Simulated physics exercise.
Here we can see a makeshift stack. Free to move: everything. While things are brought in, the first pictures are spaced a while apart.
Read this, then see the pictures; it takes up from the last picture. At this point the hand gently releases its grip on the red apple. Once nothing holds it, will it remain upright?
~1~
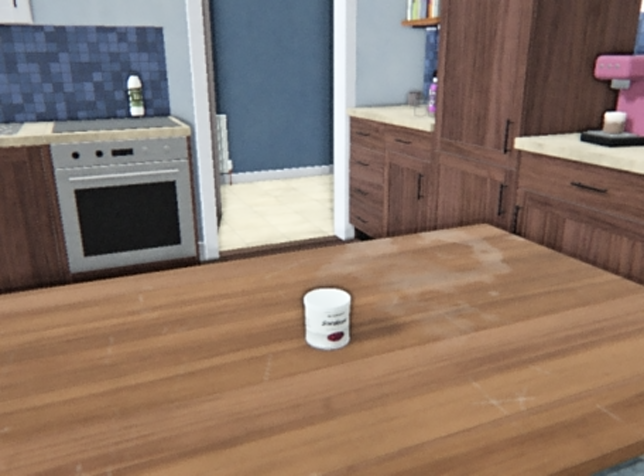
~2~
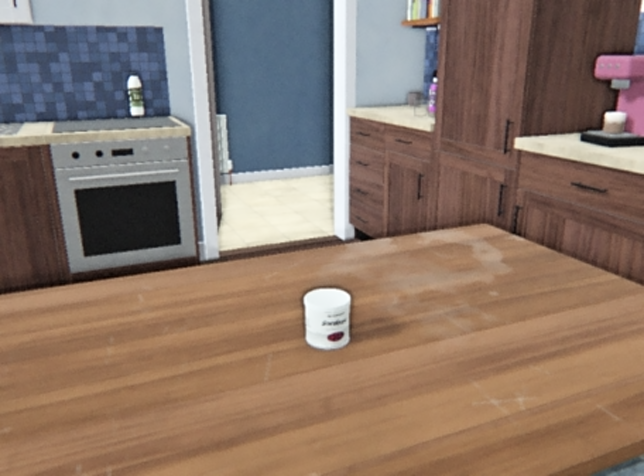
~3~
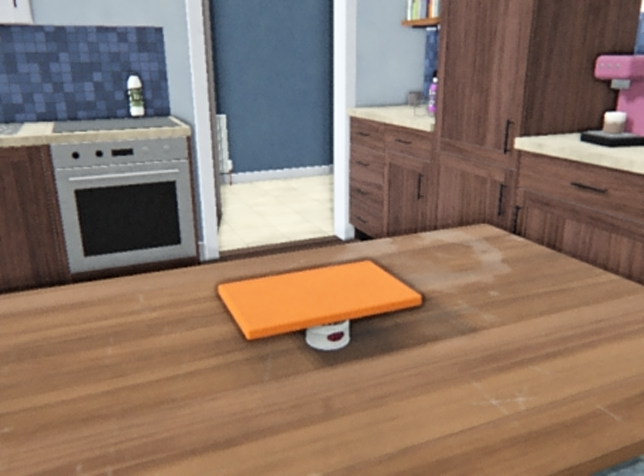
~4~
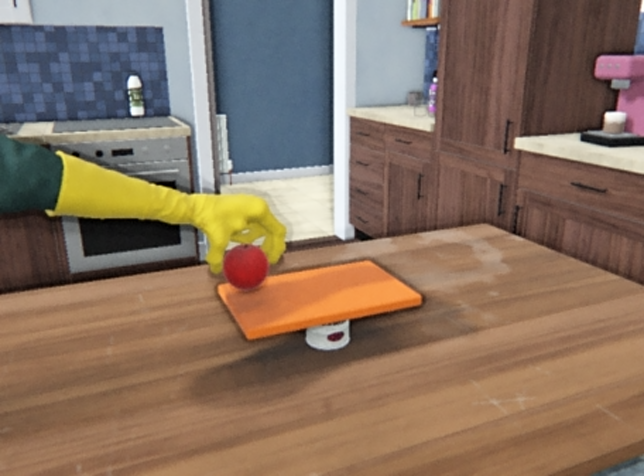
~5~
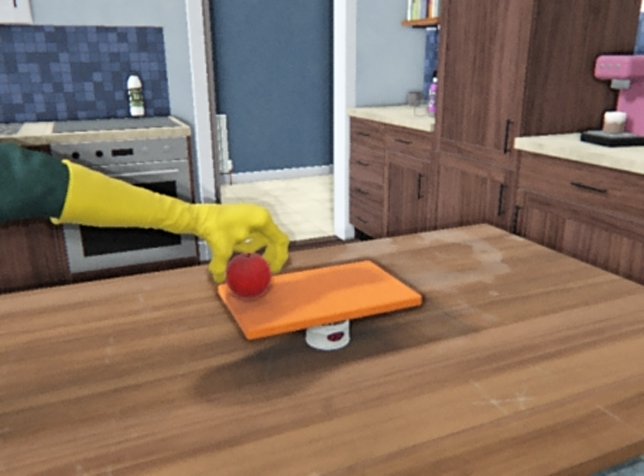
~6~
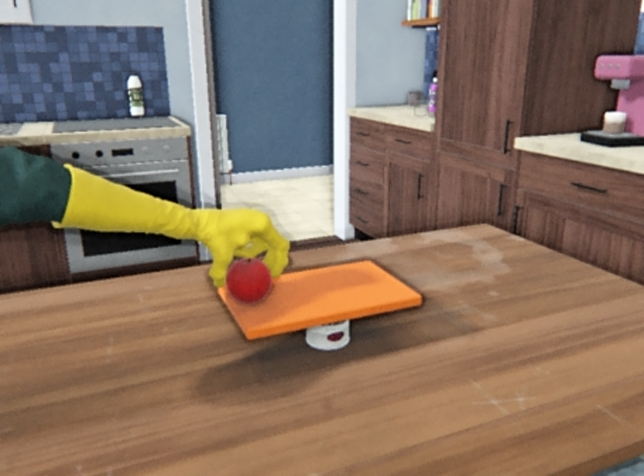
My guess is that something will drop.
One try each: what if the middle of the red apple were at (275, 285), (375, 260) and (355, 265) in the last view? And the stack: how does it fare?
Try one: Collapse; try two: Stable; try three: Stable.
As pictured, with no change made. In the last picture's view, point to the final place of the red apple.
It ends near (200, 346).
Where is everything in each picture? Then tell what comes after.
The last thing is not in view yet; white tin (328, 319), in the first frame.
The last thing is not in view yet; white tin (328, 319), in the second frame.
The last thing is not in view yet, in the third frame.
Coming down; red apple (246, 267), in the fourth frame.
Coming down; red apple (249, 276), in the fifth frame.
Set down, still held; red apple (249, 281), in the sixth frame.
Then, 0.30 s past the last view, red apple now fallen; orange lid rocked 27° from its first pose.
Then, 0.50 s past the last view, orange lid rocked 34° from its first pose.
Then, 0.70 s past the last view, orange lid rocked 30° from its first pose.
Finally, fallen, red apple; left askew, orange lid; white tin still in place. Final places as the last picture's camera would see them, red apple near (200, 346). The stack gives way.
